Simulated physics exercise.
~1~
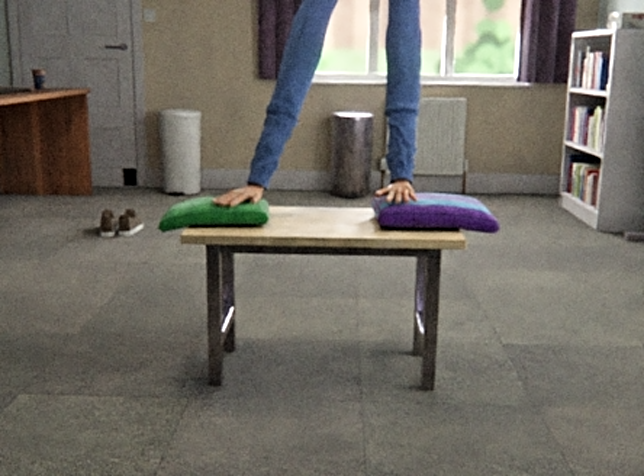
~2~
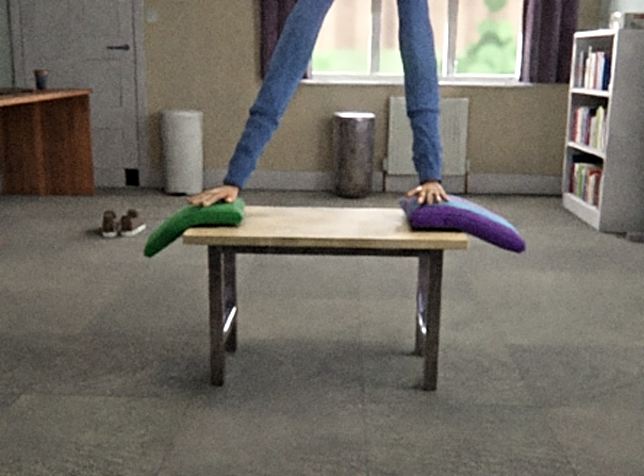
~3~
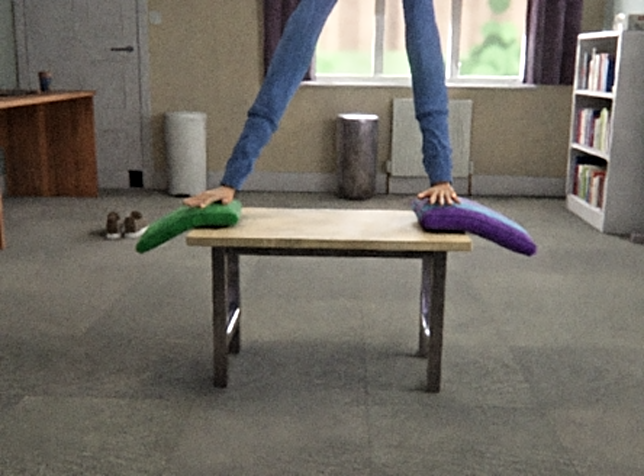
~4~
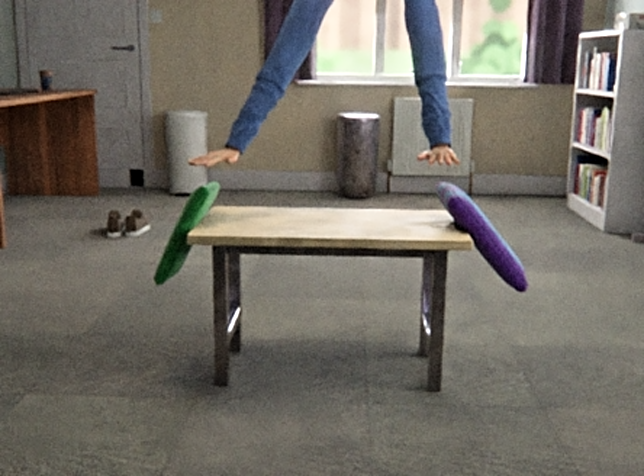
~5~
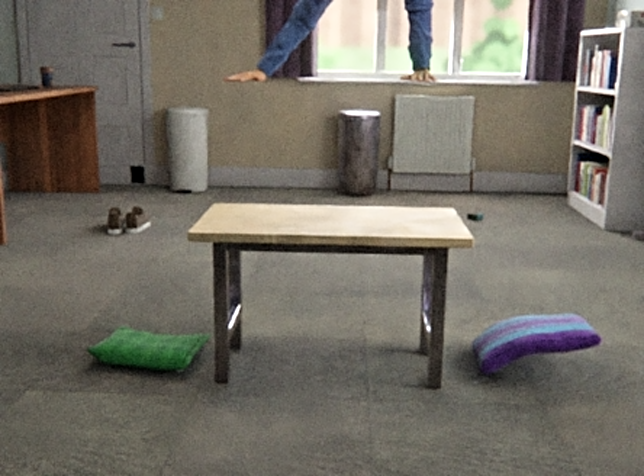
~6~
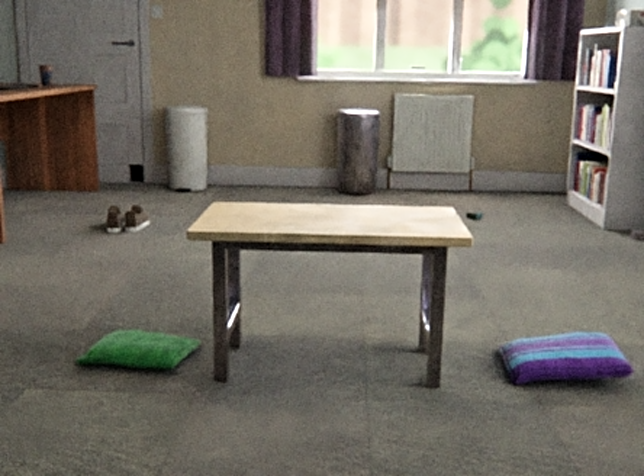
A green cushion-like bundle and a purple cushion with blue stripes lie at the left and right ends of a pale wooden bench, seen from the front in a grey-carpeted room with a window, bookcase and desk behind. Two blue-sleeved arms reach down, a hand on each, and push them outwards until their outer ends droop over the edges. The hands lift away, and both tip steeply outwards. They drop off opposite ends to the floor as the arms withdraw upwards. Finally, both lie on the carpet on either side of the bare bench.
